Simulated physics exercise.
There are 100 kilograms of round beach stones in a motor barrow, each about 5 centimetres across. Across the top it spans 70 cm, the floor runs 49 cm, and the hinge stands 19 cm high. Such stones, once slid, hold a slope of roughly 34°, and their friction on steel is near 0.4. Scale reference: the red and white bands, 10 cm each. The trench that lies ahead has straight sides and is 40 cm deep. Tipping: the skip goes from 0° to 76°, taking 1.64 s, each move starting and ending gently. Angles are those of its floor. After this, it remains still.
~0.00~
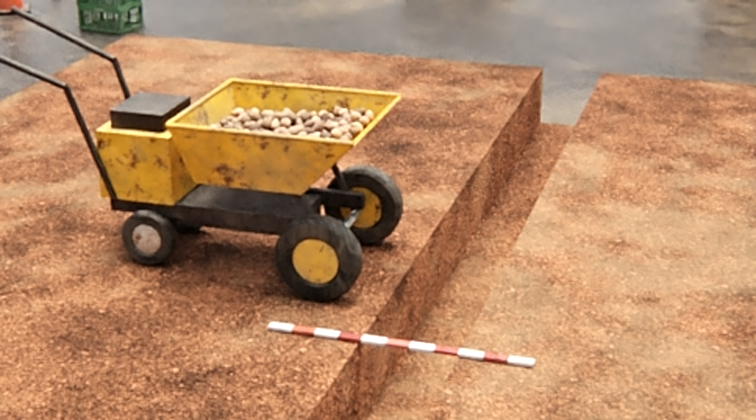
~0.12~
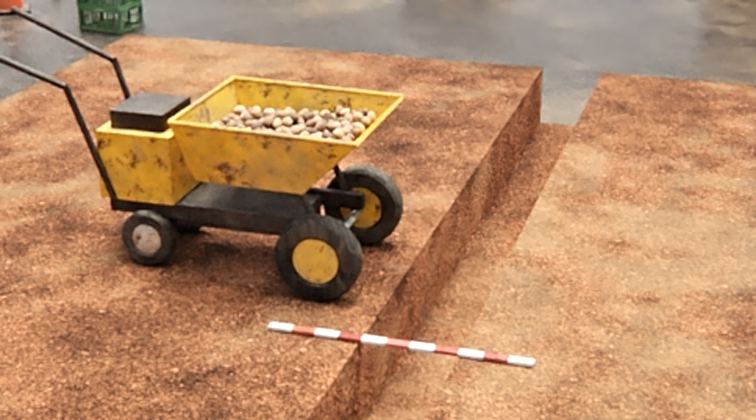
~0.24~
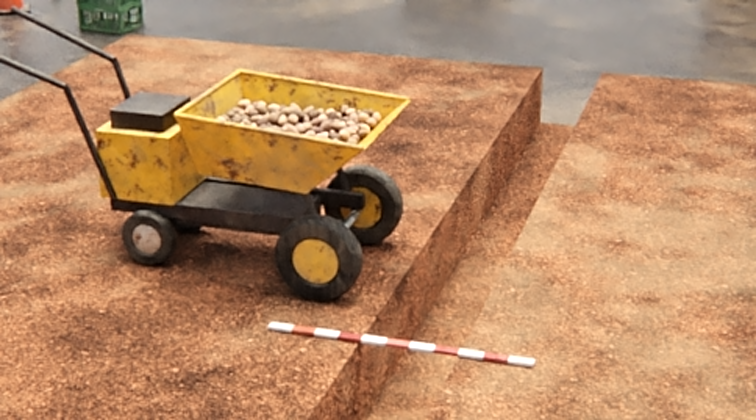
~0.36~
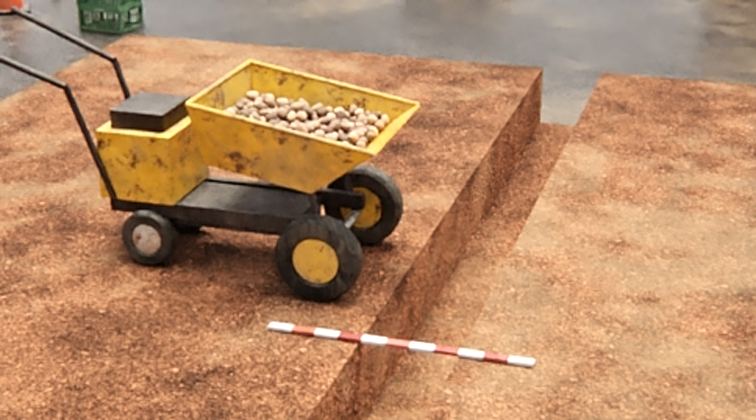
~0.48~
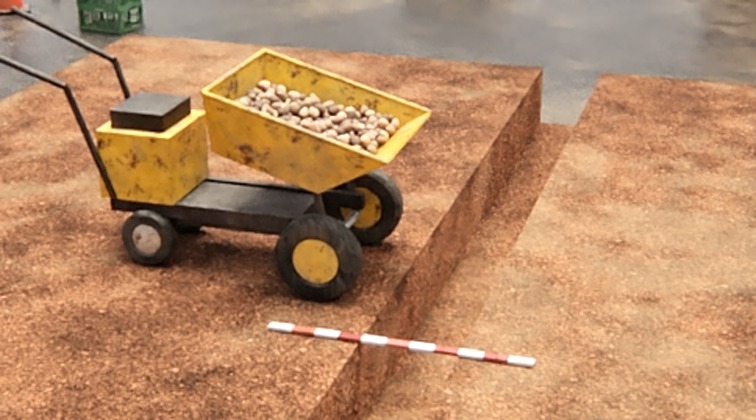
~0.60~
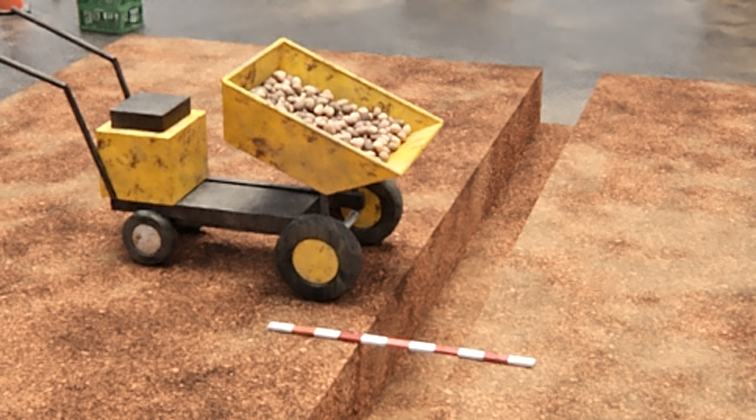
Beside a straight-sided trench, a yellow skip loaded with rounded stones tilts steadily towards the right.
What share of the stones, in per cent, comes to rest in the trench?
About 29 per cent of the stones finish in the trench.
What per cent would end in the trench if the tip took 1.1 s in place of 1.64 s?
I'd put it at roughly 25 per cent.
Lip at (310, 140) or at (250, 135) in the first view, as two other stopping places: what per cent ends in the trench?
90 and 85 %.
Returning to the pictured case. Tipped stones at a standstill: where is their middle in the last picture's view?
Centre estimate: Around (532, 288).
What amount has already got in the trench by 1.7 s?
20 per cent or so by then.
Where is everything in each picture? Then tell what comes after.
In the first frame, the skip is at 0°, its lip at (354, 144); the top of the load is at (324, 118).
In the second frame, lip at (356, 145), floor tilted 1°, highest stones at (323, 118); the stones move at 0.2 m/s on average.
In the third frame, the skip is at 4°, its lip at (363, 148); the top of the load is at (283, 116); the stones move at 0.3 m/s on average.
In the fourth frame, the skip is at 9°, its lip at (374, 154); the top of the load is at (262, 107); the stones move at 0.4 m/s on average.
In the fifth frame, the skip is at 16°, its lip at (387, 163); the top of the load is at (262, 95); the stones move at 0.5 m/s on average.
In the sixth frame, lip at (401, 174), floor tilted 23°, highest stones at (273, 85); the stones move at 0.6 m/s on average.
After 1.2 s the floor is at 64°; 98 % in the skip, 2 % in the trench; the foremost stones are at (476, 242).
After 1.7 s the floor is at 76°; 16 % in the skip, 20 % in the trench, 64 % past the trench; the foremost stones are at (643, 292).
After 2.1 s the floor is at 76°; 0 % in the skip, 27 % in the trench, 73 % past the trench; the foremost stones are at (738, 300).
After 4.0 s the floor is at 76°; 0 % in the skip, 29 % in the trench, 71 % past the trench; the foremost stones are past the picture's edge.
